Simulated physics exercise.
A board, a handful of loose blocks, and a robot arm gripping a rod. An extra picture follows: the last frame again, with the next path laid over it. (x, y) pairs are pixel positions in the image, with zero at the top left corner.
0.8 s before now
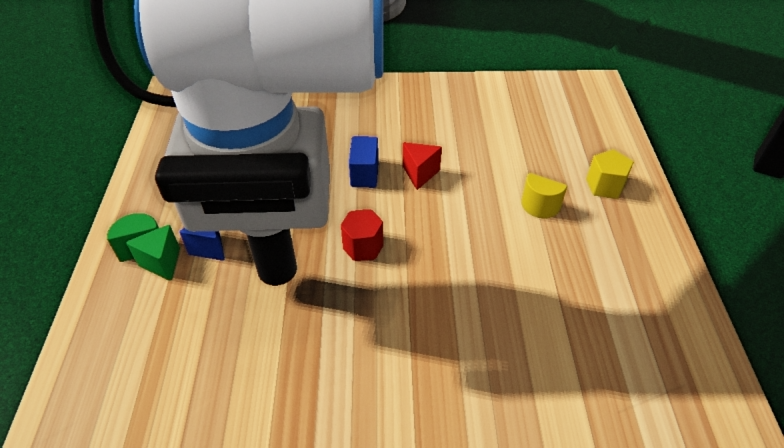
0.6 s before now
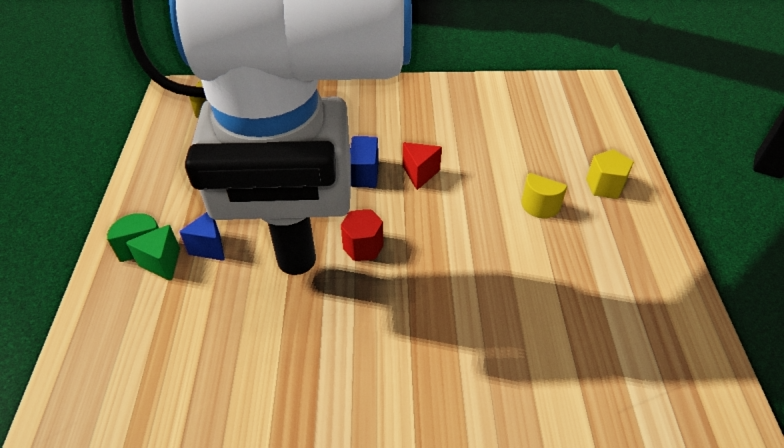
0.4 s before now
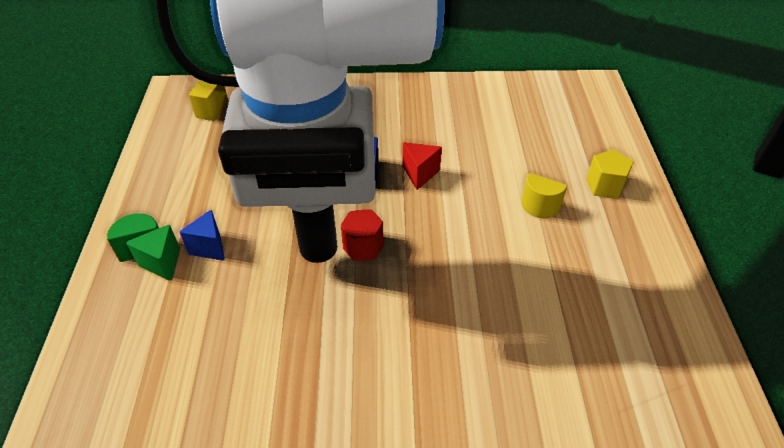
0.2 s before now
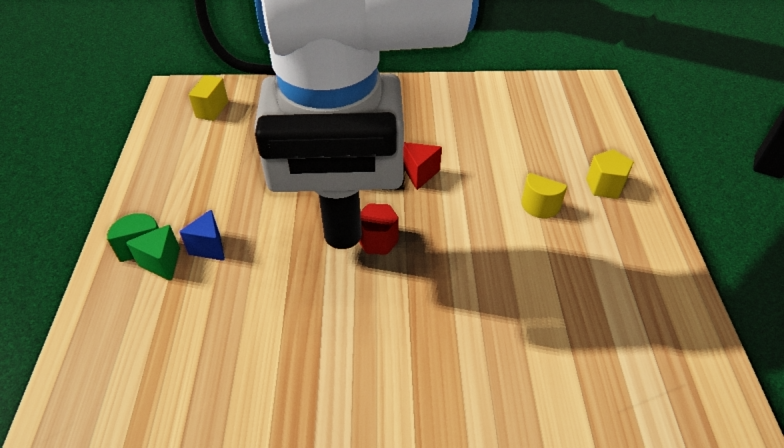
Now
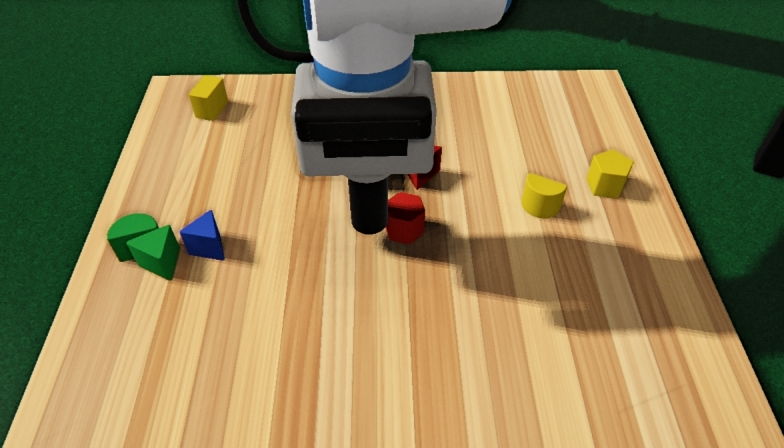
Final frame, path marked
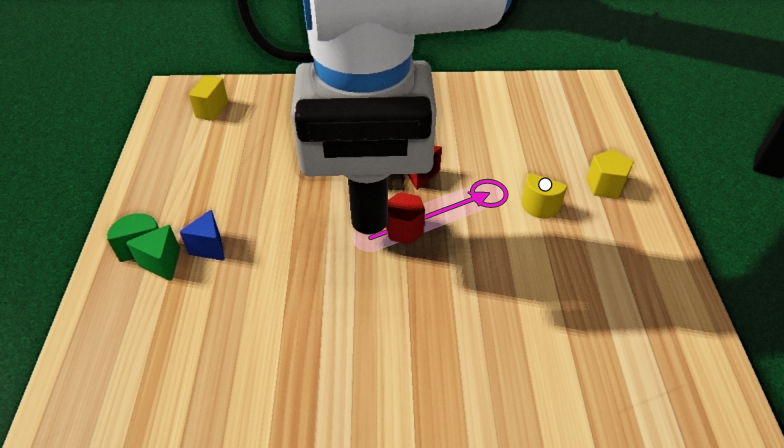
A robot arm holding a dark rod moved right across the wooden table and slightly away, then pushed the red six-sided block a short way in that direction while the yellow blocks stayed still.
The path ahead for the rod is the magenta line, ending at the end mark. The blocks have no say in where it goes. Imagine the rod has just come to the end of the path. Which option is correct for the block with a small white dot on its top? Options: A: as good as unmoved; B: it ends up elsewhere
My pick is B.
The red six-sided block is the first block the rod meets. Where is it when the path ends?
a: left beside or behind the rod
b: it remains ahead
Answer: B.
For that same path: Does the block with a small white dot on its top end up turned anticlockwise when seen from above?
It seems not.
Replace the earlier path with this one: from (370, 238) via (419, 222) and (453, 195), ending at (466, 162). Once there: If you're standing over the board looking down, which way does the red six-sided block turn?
Bird's-eye view: Clockwise.
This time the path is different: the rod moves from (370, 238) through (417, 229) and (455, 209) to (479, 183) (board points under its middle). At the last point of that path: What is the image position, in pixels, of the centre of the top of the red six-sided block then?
(518, 166)
Path on the board, straight from (370, 238) to (489, 193); the dot is on the yellow half-round block.
On the path given first. One third of the way, rod (413, 205); red six-sided block (448, 192).
Two thirds of the way, rod (453, 190); red six-sided block (490, 181), turned 15° clockwise.
At the end, rod (492, 176); red six-sided block (529, 172), turned 25° clockwise; red triangular piece in place; yellow half-round block (562, 185), turned 30° clockwise.
